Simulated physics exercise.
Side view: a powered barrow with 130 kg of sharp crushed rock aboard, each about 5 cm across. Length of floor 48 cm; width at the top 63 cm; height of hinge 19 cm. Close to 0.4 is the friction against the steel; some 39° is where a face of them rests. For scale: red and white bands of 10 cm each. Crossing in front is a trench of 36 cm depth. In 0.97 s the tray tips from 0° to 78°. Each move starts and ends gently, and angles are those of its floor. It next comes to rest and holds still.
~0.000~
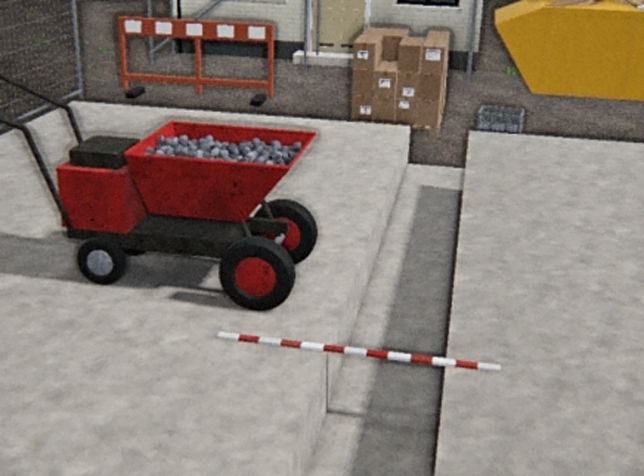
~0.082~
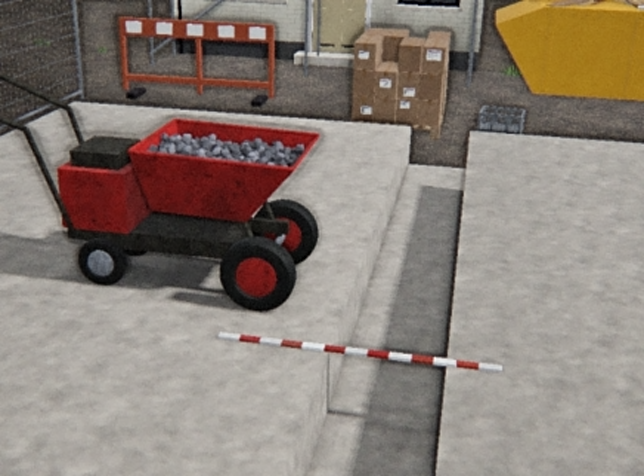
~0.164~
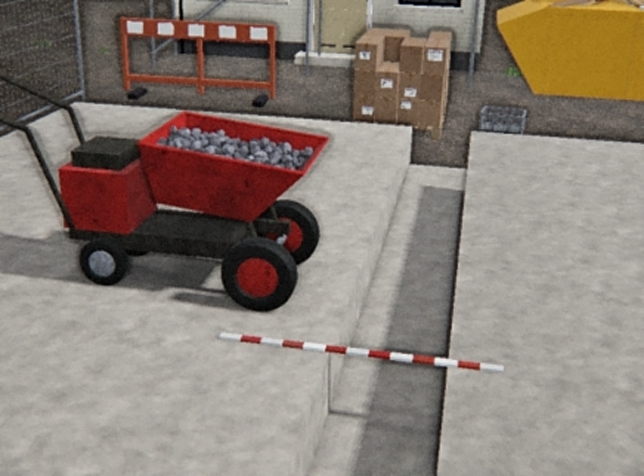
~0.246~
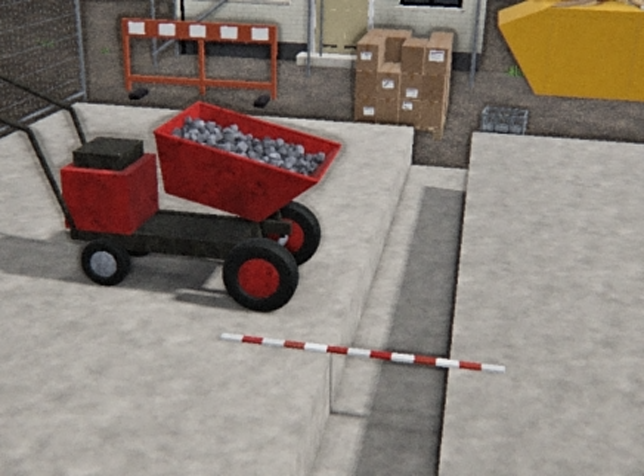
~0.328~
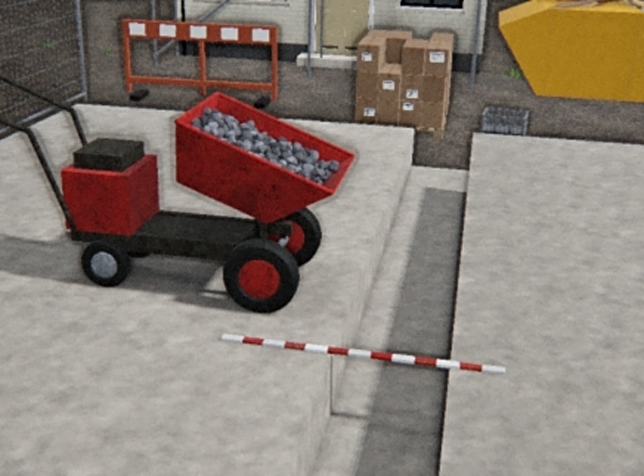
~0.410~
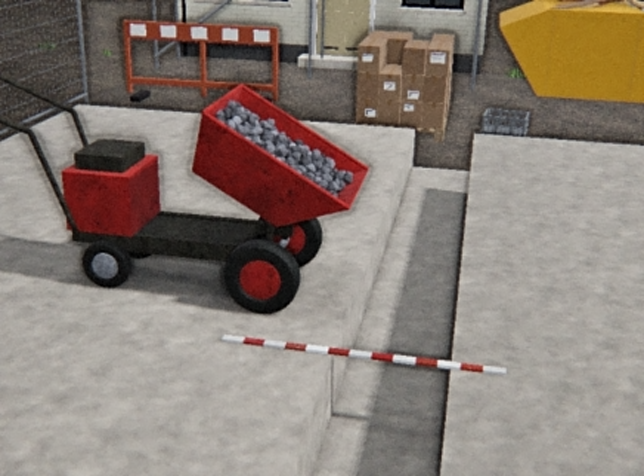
A red powered barrow with black handles and a tray of grey crushed rock stands on a pale concrete slab, seen from the side and slightly above. A red-and-white banded pole spans a trench to its right, with an orange barrier, stacked brown boxes and a yellow container behind. The tray steadily tilts up at its left end, its lip lowering rightward, while the wheels stay put.
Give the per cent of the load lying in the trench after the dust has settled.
Close to 97 in every hundred.
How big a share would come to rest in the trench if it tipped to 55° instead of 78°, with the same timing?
In that case some 20 per cent.
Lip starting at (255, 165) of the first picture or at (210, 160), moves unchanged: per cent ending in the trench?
Some 100 and some 70 per cent, in that order.
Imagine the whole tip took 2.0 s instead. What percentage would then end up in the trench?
Then some 100 per cent would.
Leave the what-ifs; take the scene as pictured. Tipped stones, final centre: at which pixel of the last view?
Their centre sits close to (419, 350).
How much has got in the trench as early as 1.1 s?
Around 40 per cent of it.
After 0.7 s the floor is at 66°; 100 % in the tray; the foremost stones are at (392, 258).
After 1.1 s the floor is at 78°; 57 % in the tray, 42 % in the trench, 1 % past the trench; the foremost stones are at (466, 317).
After 1.4 s the floor is at 78°; 20 % in the tray, 77 % in the trench, 3 % past the trench; the foremost stones are at (525, 327).
After 3.4 s the floor is at 78°; 0 % in the tray, 97 % in the trench, 3 % past the trench; the foremost stones are at (533, 322).
